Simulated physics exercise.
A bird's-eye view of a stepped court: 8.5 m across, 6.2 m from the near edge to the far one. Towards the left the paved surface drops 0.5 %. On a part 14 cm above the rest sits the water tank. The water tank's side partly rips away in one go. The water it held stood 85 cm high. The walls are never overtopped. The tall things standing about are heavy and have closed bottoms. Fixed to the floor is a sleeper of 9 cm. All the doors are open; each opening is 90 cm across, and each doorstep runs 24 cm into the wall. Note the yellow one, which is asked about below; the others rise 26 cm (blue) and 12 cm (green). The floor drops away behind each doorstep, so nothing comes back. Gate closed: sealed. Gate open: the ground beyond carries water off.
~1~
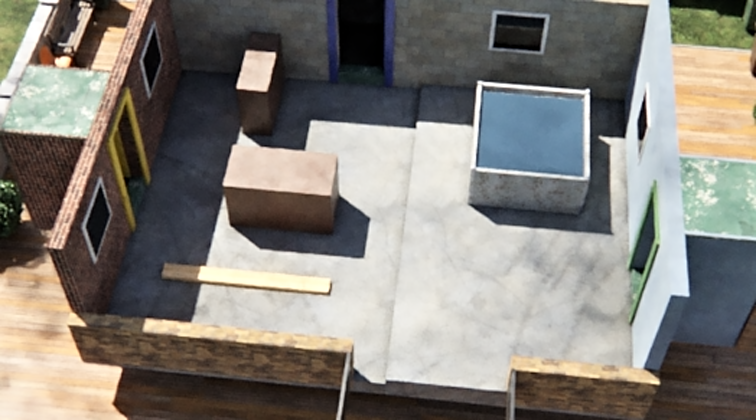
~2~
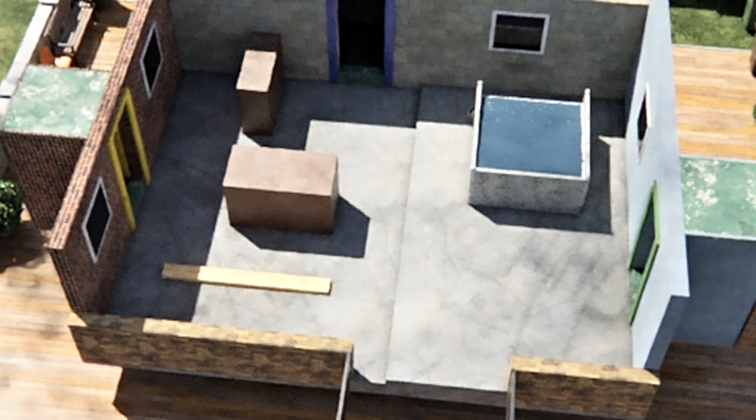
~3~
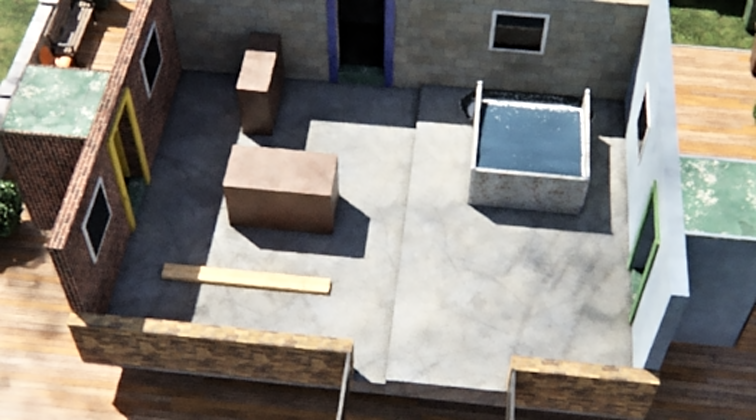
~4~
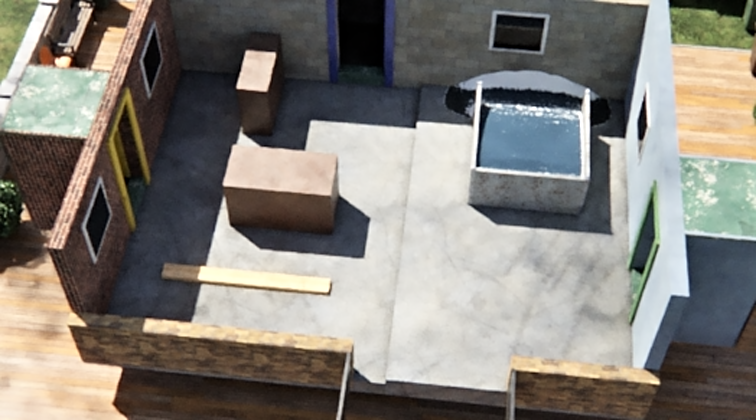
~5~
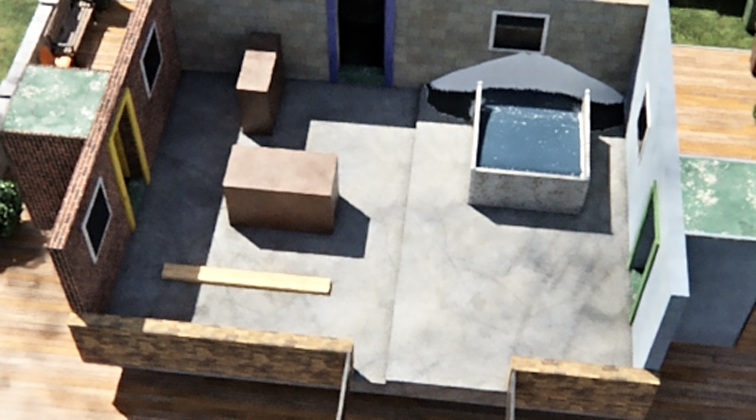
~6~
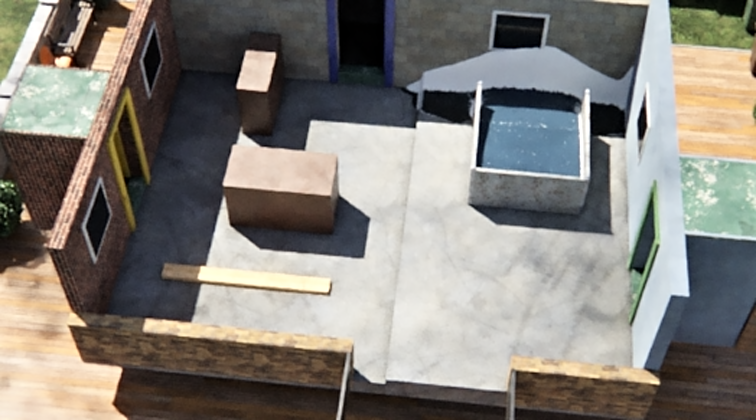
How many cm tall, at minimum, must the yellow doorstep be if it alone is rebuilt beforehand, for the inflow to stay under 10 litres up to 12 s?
Around 11.5 cm at the least.
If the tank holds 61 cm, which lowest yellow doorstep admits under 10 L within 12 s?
Then a height close to 6.5 cm.
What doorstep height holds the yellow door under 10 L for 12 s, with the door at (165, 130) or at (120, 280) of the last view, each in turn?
Roughly 9.0 and 8.5 cm.
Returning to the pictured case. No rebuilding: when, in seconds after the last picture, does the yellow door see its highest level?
Roughly 2.6 s.
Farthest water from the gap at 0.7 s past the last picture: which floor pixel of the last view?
At about (283, 80).
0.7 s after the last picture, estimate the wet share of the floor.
I'd say near 15 percent.
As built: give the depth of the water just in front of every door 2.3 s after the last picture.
Yellow door: 9 cm; blue door: 7 cm; green door: 14 cm.
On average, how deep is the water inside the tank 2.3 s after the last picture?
About 28 cm.
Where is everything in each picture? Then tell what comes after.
In the first frame, still water, 85 cm deep, in the water tank at (531, 133); the yellow door at (130, 168) is dry.
In the second frame, water pours out on the far side and has run 0.3 m, to a hidden place; about 11 cm deep outside, 85 cm at the back.
In the third frame, water pours out on the far side and has run 0.8 m, to a hidden place; about 14 cm deep outside, 85 cm at the back.
In the fourth frame, the gap is on the far side, the front 1.0 m out at (455, 86); the back of the water tank holds 78 cm.
In the fifth frame, the front is at (430, 84), 1.3 m from the gap on the far side; 2.6 m2 of floor is wet, 72 cm left at the back.
In the sixth frame, the gap is on the far side, the front 1.7 m out at (404, 87); the back of the water tank holds 72 cm; the yellow door at (130, 168), 7.2 m from the gap, is still 5.5 m from the nearest water.
Then, 0.7 s after the last picture water covers 15 % of the floor, deepest (68 cm) near (614, 102); it has not reached the yellow door.
Then, 2.3 s after the last picture water covers 45 % of the floor, deepest (45 cm) near (633, 390); 9 cm at the yellow door, 0 litres in over its 24 cm doorstep.
Then, 11.3 s after the last picture water covers 90 % of the floor, deepest (12 cm) near (98, 341); 10 cm at the yellow door, 0 litres in over its 24 cm doorstep.
At the yellow door as built, the water peaked near 17 cm, 2.5 s after the last picture.
With a doorstep of 9.5 cm, 23 litres would have come in within the 12 s; with 13 cm, 5 litres. So under 10 litres takes about 11.5 cm.
